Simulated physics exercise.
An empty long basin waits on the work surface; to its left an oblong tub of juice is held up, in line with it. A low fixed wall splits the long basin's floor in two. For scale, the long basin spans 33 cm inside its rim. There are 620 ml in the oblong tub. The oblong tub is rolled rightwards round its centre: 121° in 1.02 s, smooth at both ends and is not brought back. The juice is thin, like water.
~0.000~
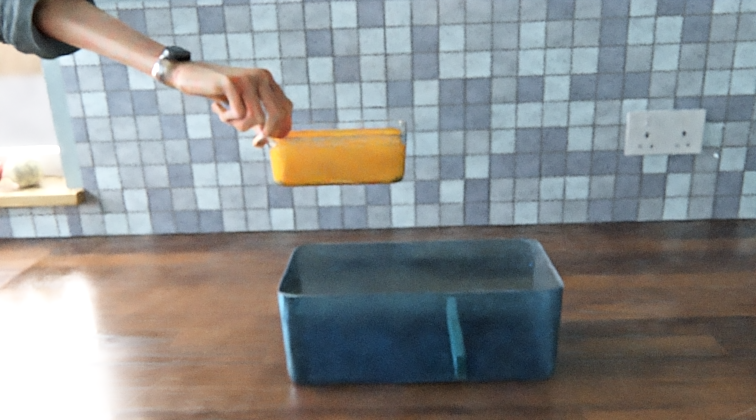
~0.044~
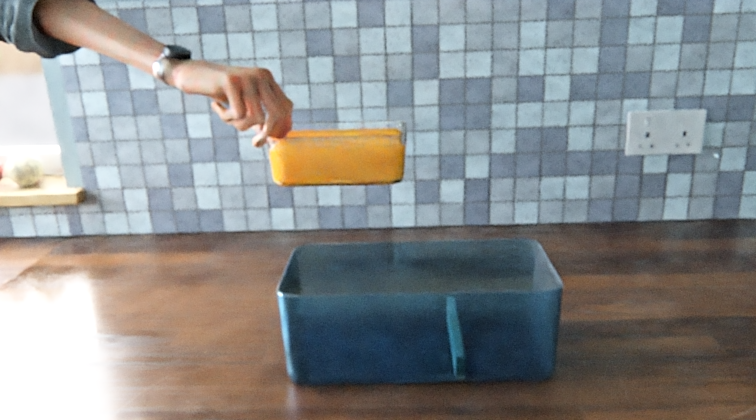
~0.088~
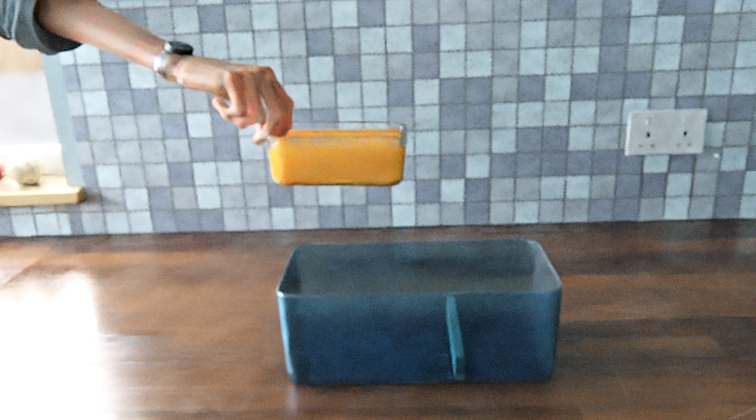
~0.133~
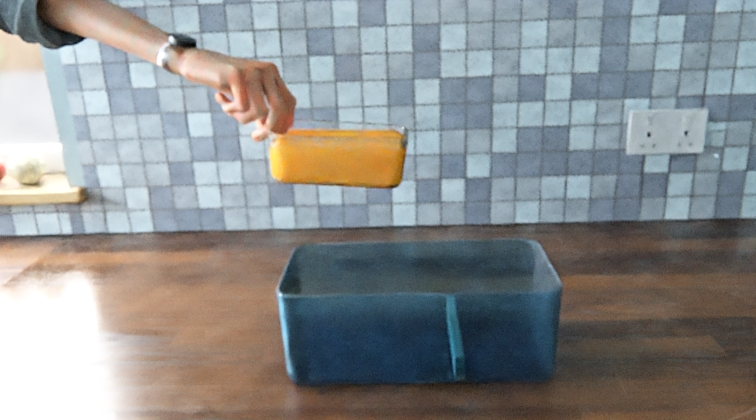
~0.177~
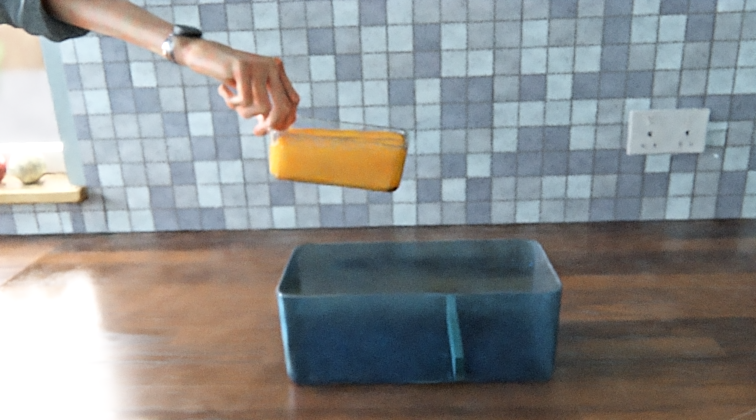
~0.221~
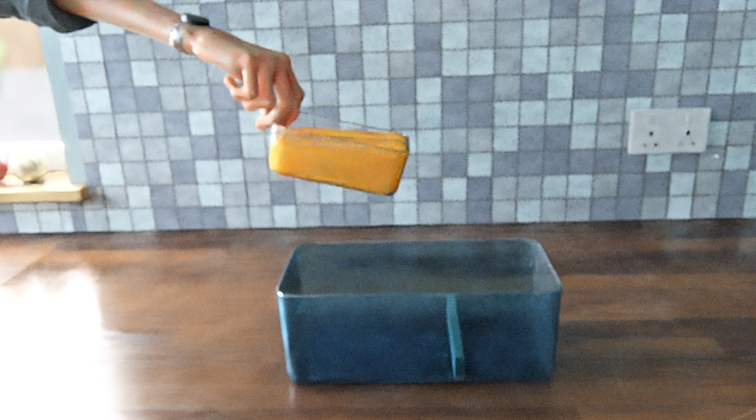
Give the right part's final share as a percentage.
About 60 per cent.
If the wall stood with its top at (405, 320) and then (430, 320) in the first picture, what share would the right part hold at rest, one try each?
In turn about 85 and 75 per cent.
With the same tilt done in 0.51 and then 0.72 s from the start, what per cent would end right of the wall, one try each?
First 30, then 45 per cent.
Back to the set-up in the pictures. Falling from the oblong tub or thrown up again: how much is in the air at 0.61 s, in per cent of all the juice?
Near 46 in a hundred.
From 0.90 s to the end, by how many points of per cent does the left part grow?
About 5 per cent.
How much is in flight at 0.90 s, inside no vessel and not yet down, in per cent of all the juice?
Some 3 per cent.
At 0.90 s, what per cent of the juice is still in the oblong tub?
About 1 per cent.
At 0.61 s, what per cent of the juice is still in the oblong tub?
About 16 per cent.
Then, 0.61 s in, the tilt is 79° and 16 per cent is still to pour, 6 is left of the wall and 33 right of it.
Then, 0.90 s in, the tilt is 117° and 1 per cent is still to pour, 34 is left of the wall and 61 right of it.
Then, 1.20 s in, the tilt is 121° and 0 per cent is still to pour, 39 is left of the wall and 60 right of it.
Then, 1.52 s in, the tilt is 121° and 0 per cent is still to pour, 39 is left of the wall and 60 right of it.
Finally, 39 per cent lies left of the wall, 60 right of it and 1 outside.
